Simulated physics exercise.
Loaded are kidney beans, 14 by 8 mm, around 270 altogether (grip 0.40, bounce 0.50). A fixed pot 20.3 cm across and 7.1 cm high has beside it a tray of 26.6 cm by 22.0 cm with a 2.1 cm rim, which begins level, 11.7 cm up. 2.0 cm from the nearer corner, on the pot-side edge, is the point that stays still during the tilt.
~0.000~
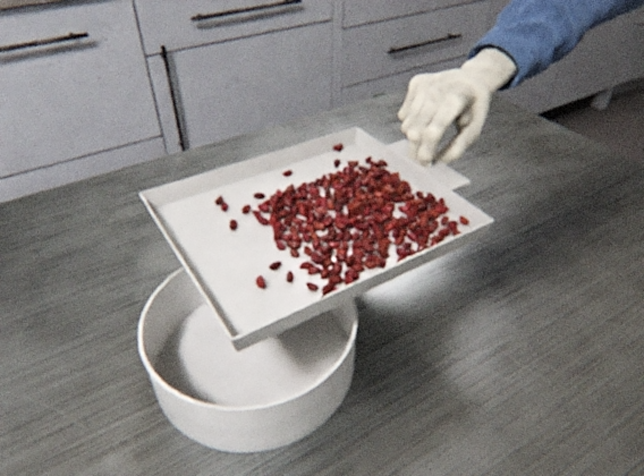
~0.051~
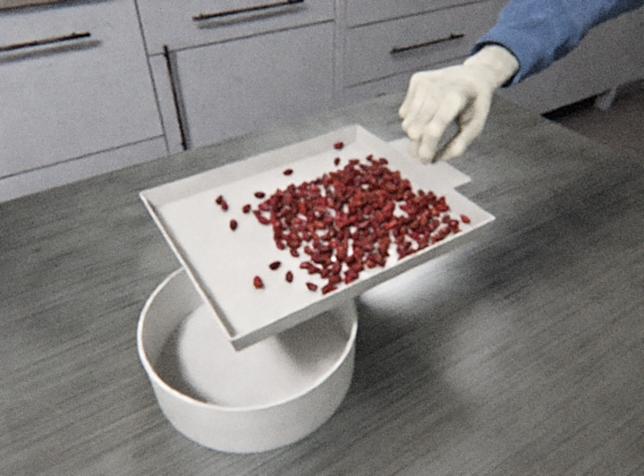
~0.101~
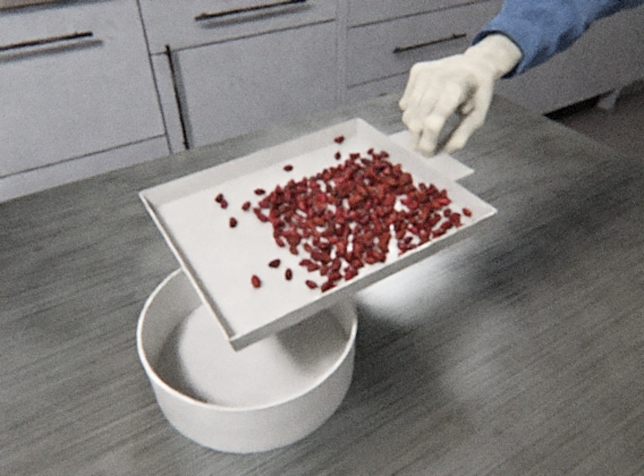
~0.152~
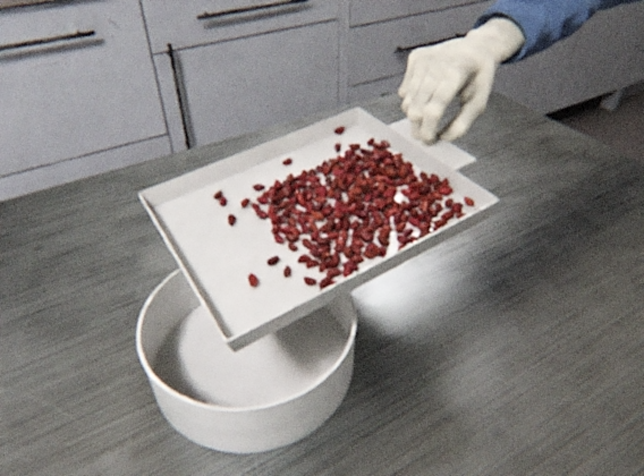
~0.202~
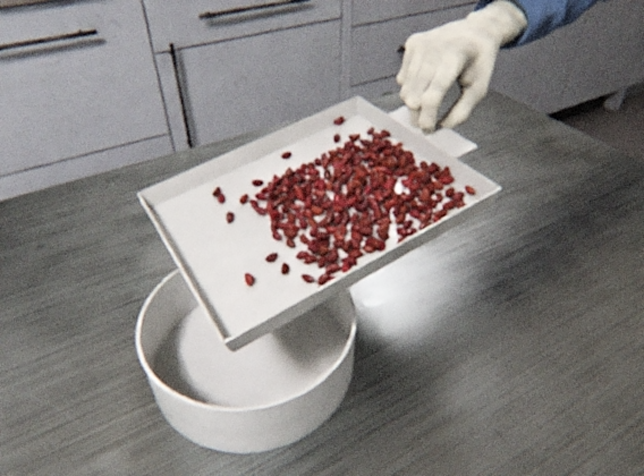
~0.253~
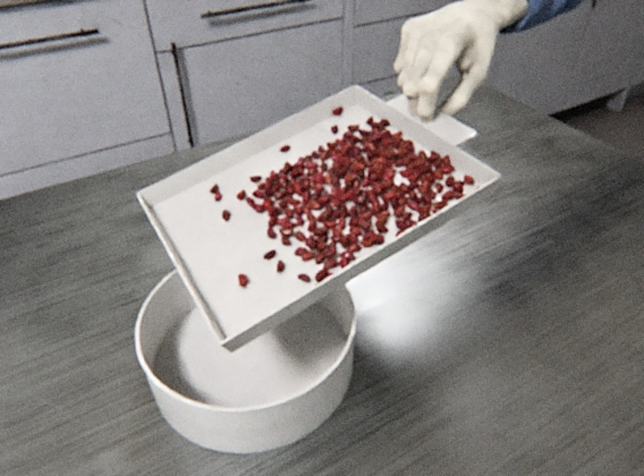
We see a white tray of dark red beans above a round white pot on a grey table; a pale gloved hand at the far edge lifts, the tray gradually tilts, and a few beans shift slightly.
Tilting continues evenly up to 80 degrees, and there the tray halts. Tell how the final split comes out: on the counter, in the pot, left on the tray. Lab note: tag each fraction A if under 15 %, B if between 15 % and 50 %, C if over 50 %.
Counter = B, pot = B, tray = B.
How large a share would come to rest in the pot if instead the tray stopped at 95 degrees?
The pot would get around 50 per cent.
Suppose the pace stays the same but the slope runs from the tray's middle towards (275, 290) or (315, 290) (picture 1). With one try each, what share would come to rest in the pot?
Roughly 5 per cent on the first try and 5 per cent on the second.
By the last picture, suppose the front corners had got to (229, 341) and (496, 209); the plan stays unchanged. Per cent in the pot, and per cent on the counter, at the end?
Pot 10, counter 90.
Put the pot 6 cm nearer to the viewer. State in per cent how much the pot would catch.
Estimated share: Around 20 in a hundred.
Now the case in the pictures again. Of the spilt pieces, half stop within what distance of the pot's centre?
About 20 centimetres.
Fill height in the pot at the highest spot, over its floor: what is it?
It stands at some 2.0 cm.
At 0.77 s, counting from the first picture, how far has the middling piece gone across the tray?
About 12 cm.
Then, at 0.77 s, tilt 44 degrees; the tray holds 100 %, the pot 0 %.
After 1.12 s, tilt 66 degrees; the tray holds 75 %, the pot 10 %.
Then, at 1.56 s, tilt 80 degrees; the tray holds 55 %, the pot 20 %.
In the end, at 2.8 s, counter 25 %, pot 40 %, tray 35 %.
